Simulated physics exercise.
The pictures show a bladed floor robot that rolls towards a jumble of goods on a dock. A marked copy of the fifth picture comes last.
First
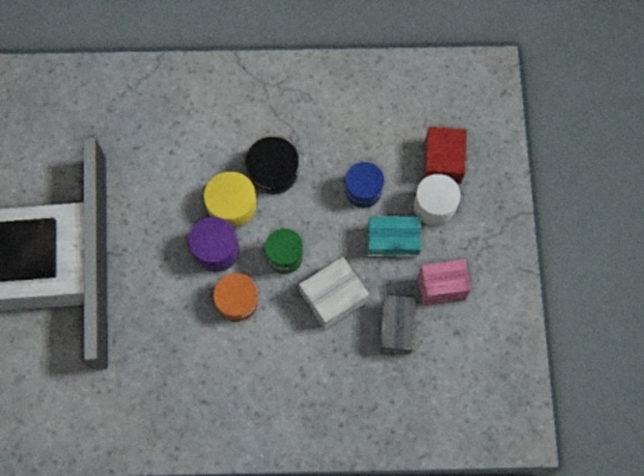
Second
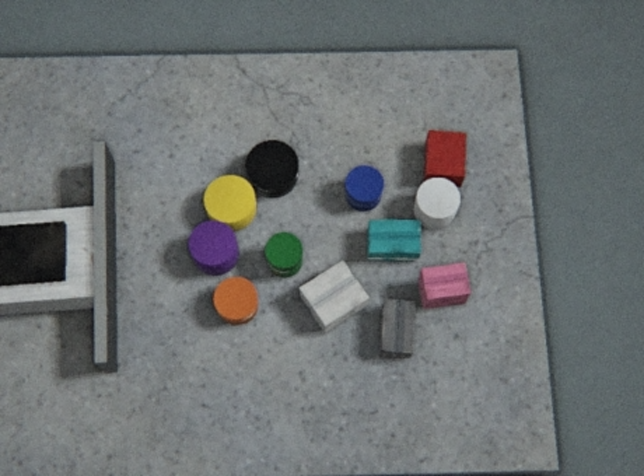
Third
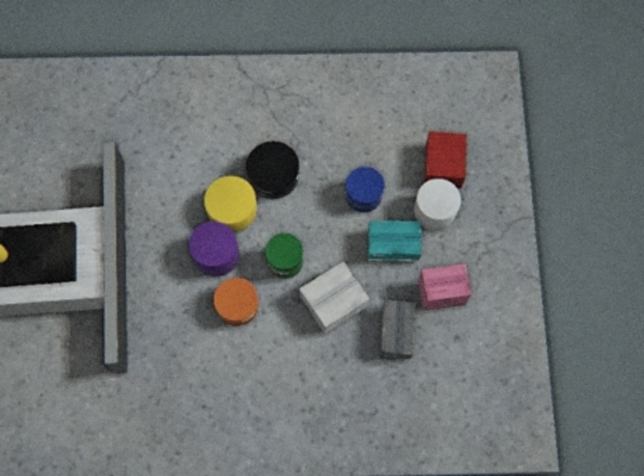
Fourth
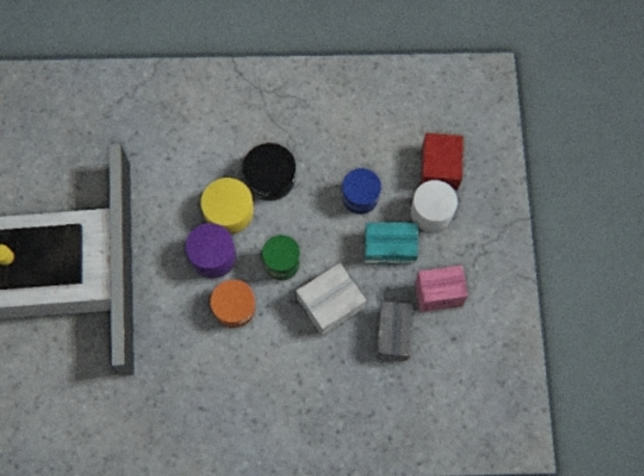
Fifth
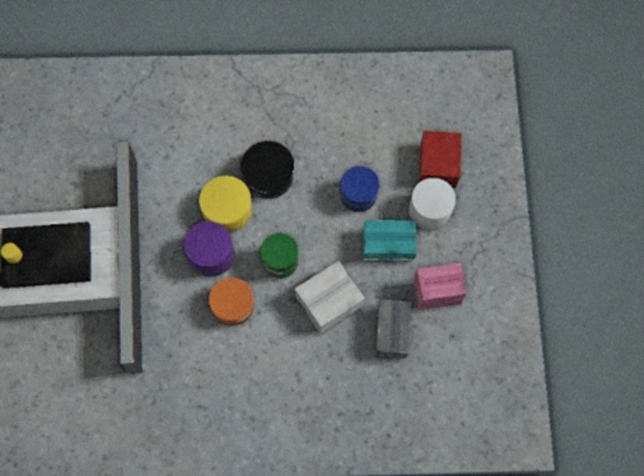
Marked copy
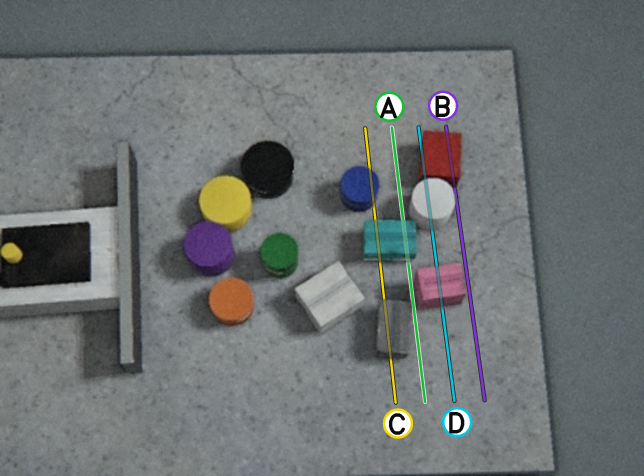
On a grey dock, a bladed robot rolls slightly right towards unmoving, colourful goods.
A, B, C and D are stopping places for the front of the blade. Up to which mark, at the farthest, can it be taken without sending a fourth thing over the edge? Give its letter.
B is the last line within the limit.
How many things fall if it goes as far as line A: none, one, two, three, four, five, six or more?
By then, none.
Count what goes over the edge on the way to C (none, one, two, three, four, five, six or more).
In all, none.
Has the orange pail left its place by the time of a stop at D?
By then, yes.
On the marked copy, A at (408, 258); B at (464, 257); C at (380, 259); D at (436, 258).
Taking B. A third of the way, robot (177, 251); black pail (289, 157); white box (334, 299).
Two thirds of the way, robot (300, 249); white canister (464, 190); red crate (453, 146).
When it is over, robot (396, 247); pink box over the edge; white canister (526, 178); one fallen.
As for the rest, A is within the limit but short; C is within the limit but short; D is within the limit but short.
